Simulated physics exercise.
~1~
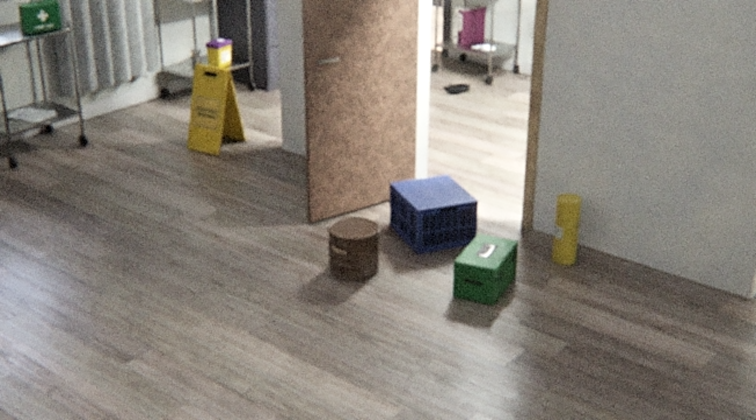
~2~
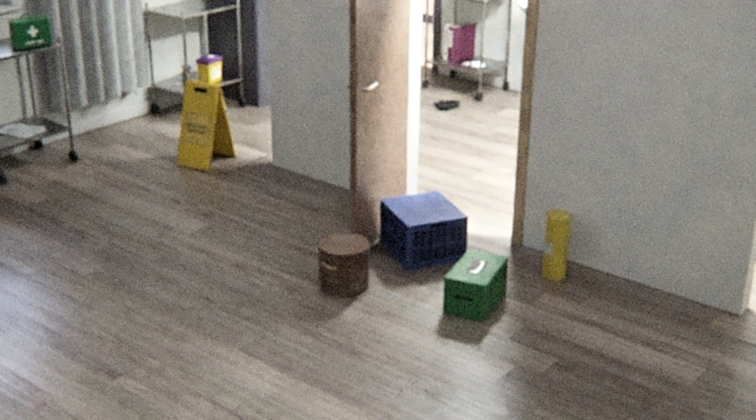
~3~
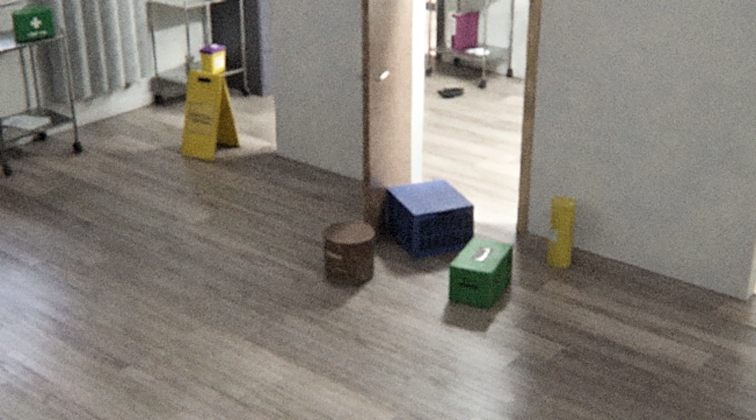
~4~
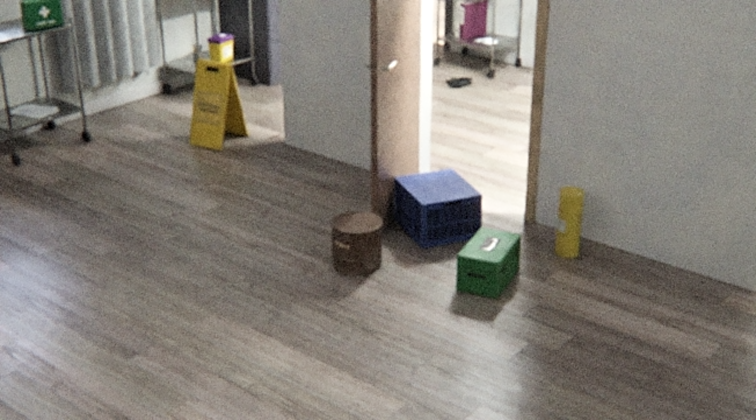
Brown door swinging partway toward its doorway, then standing ajar beside a blue crate, brown pail, green toolbox and yellow canister.
